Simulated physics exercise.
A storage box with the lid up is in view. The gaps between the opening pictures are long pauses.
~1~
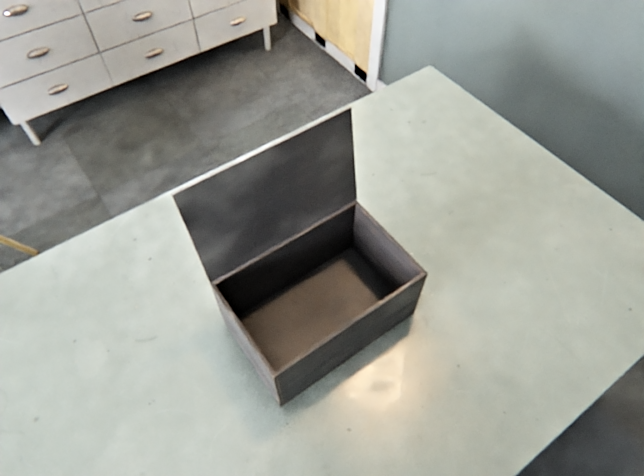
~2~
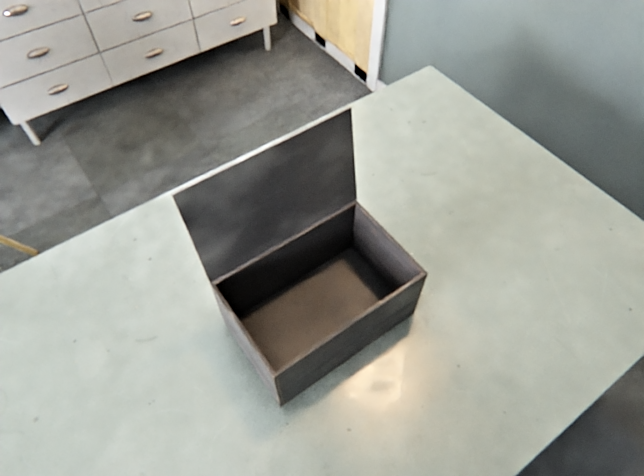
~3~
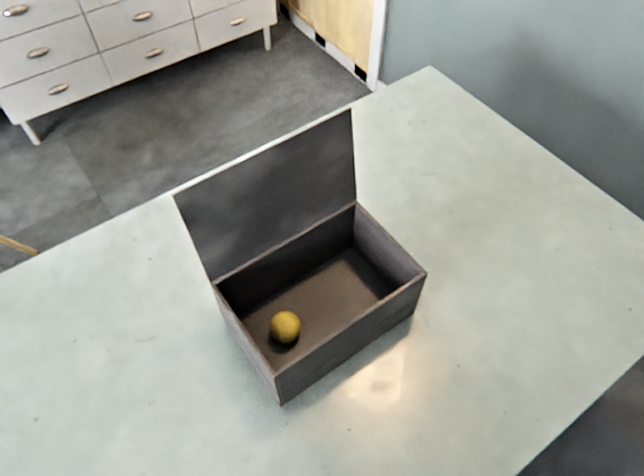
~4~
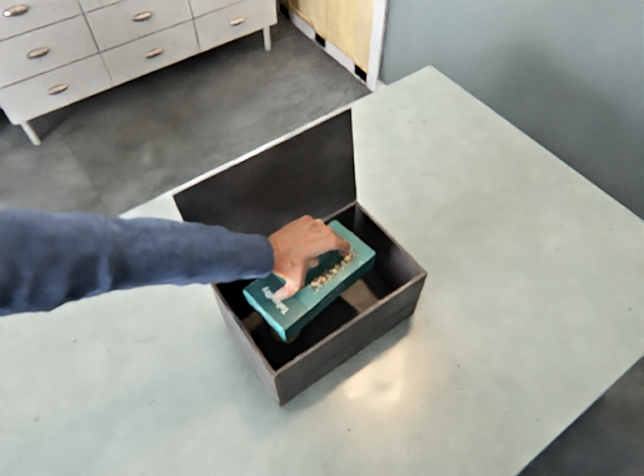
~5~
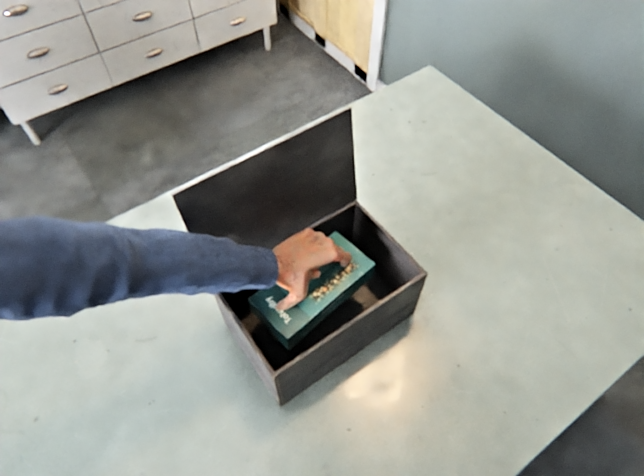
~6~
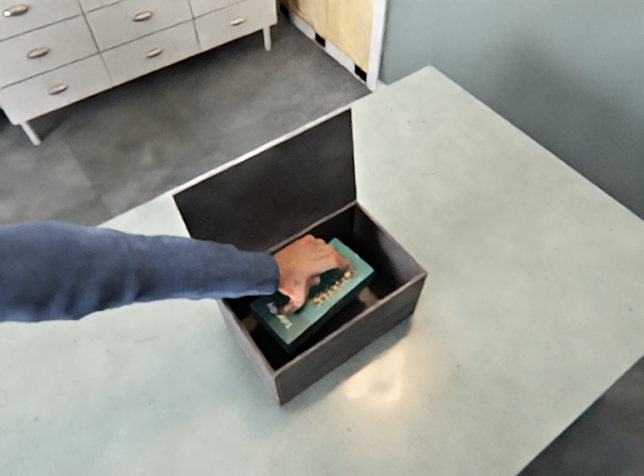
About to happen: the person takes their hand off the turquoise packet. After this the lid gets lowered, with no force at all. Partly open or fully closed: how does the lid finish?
Fully closed.
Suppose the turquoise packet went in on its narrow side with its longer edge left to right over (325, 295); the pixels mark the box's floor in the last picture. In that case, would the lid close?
Result: Lid drops fully.
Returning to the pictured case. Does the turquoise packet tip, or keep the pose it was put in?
In the end, it winds up askew.
Then, 1.10 s after the last picture, lid starting down; turquoise packet tipped 21° from how it was near (309, 297).
Then, 1.70 s after the last picture, lid 53° above the rim; turquoise packet tipped 21° from how it was near (308, 298).
Then, 2.20 s after the last picture, lid 16° above the rim; turquoise packet tipped 21° from how it was near (308, 298).
At rest, lid shut; left askew, turquoise packet; yellow lemon in place. Seen from the same camera at the end, turquoise packet near (307, 298).
